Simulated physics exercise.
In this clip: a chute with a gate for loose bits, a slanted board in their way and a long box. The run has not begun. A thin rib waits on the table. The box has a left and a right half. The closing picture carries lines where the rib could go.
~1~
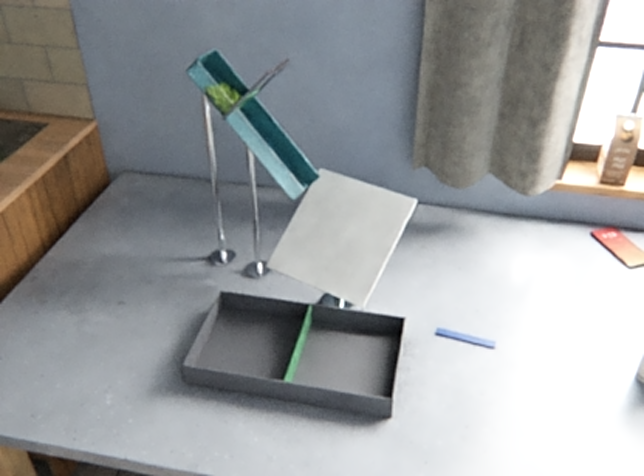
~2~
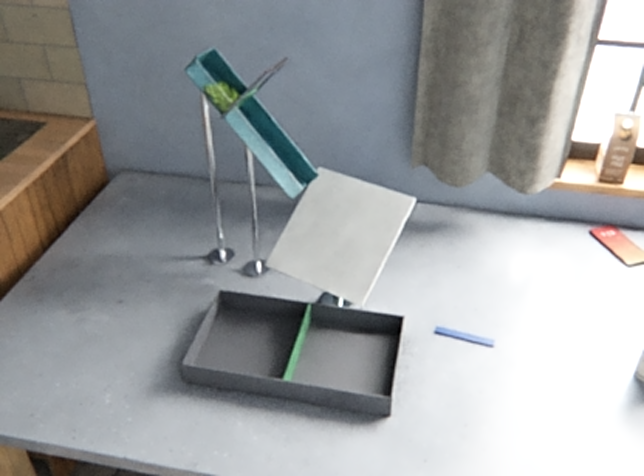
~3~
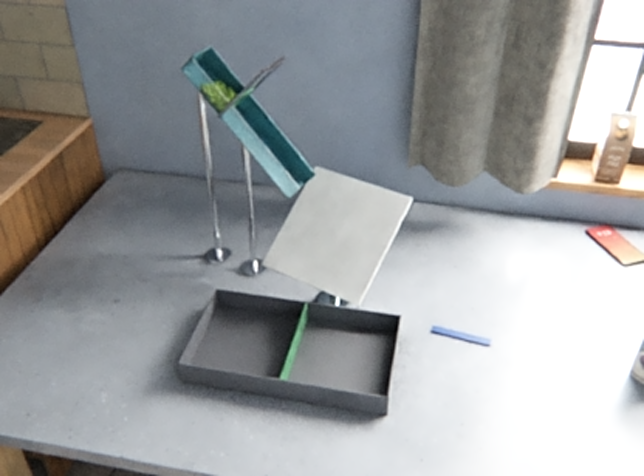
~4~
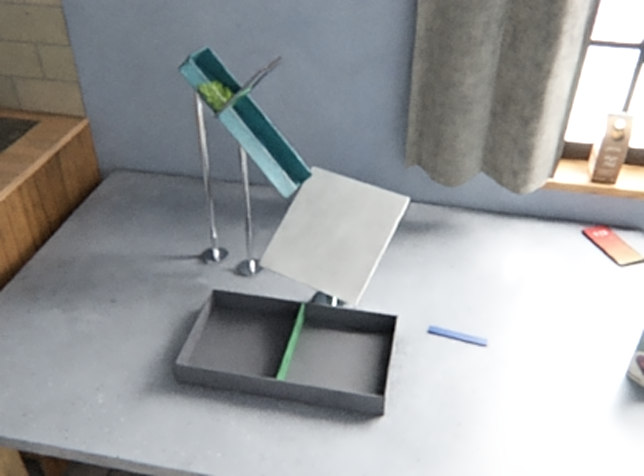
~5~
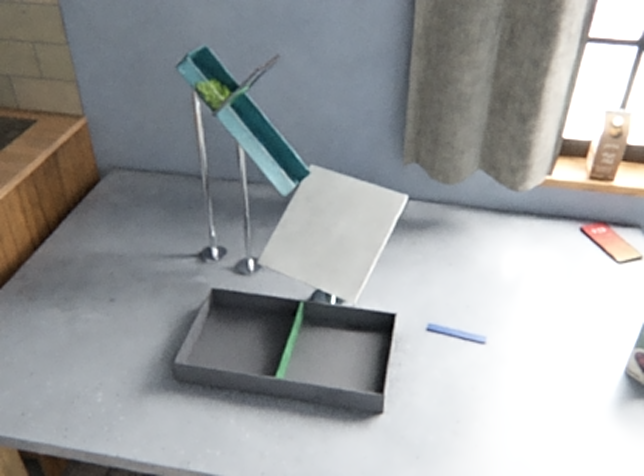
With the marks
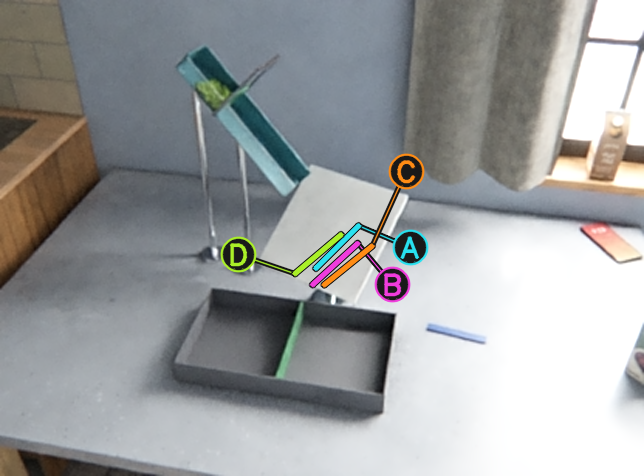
On a grey table, green peas sit still in a tilted teal chute above a slanted board and a divided box.
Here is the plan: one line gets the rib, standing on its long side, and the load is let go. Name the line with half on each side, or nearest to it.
Go for C.
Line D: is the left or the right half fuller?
Left.
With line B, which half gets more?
More lands on the left.
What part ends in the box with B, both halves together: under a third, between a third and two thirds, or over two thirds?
Over two thirds.
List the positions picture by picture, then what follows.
Load behind the gate near (227, 102), dried peas; lip of the chute near (301, 193), sloping fairly steeply, in the first picture.
Middle of the board near (339, 232), tilted fairly steeply; middle of its low edge near (311, 285); of its high edge near (366, 182), in the second picture.
Front corners of the box near (178, 363) and (388, 397); front end of its middle wall near (280, 380); gate still shut near (243, 95), in the third picture.
Middle of the load near (219, 100); lip near (293, 191), in the fourth picture.
Middle of the load near (217, 98); lip near (292, 190), in the fifth picture.
On the marked copy, line A from (358, 225) to (315, 268); line B from (357, 243) to (312, 284); line C from (372, 246) to (324, 284); line D from (341, 234) to (294, 273).
If A is chosen, of what is caught, all but a few in the left half, a small share in the right.
If B is chosen, of what is caught, all but a few in the left half, a small share in the right.
If C is chosen, of what is caught, close to two thirds in the left half, close to a third in the right.
If D is chosen, of what is caught, all but a few in the left half, a small share in the right.
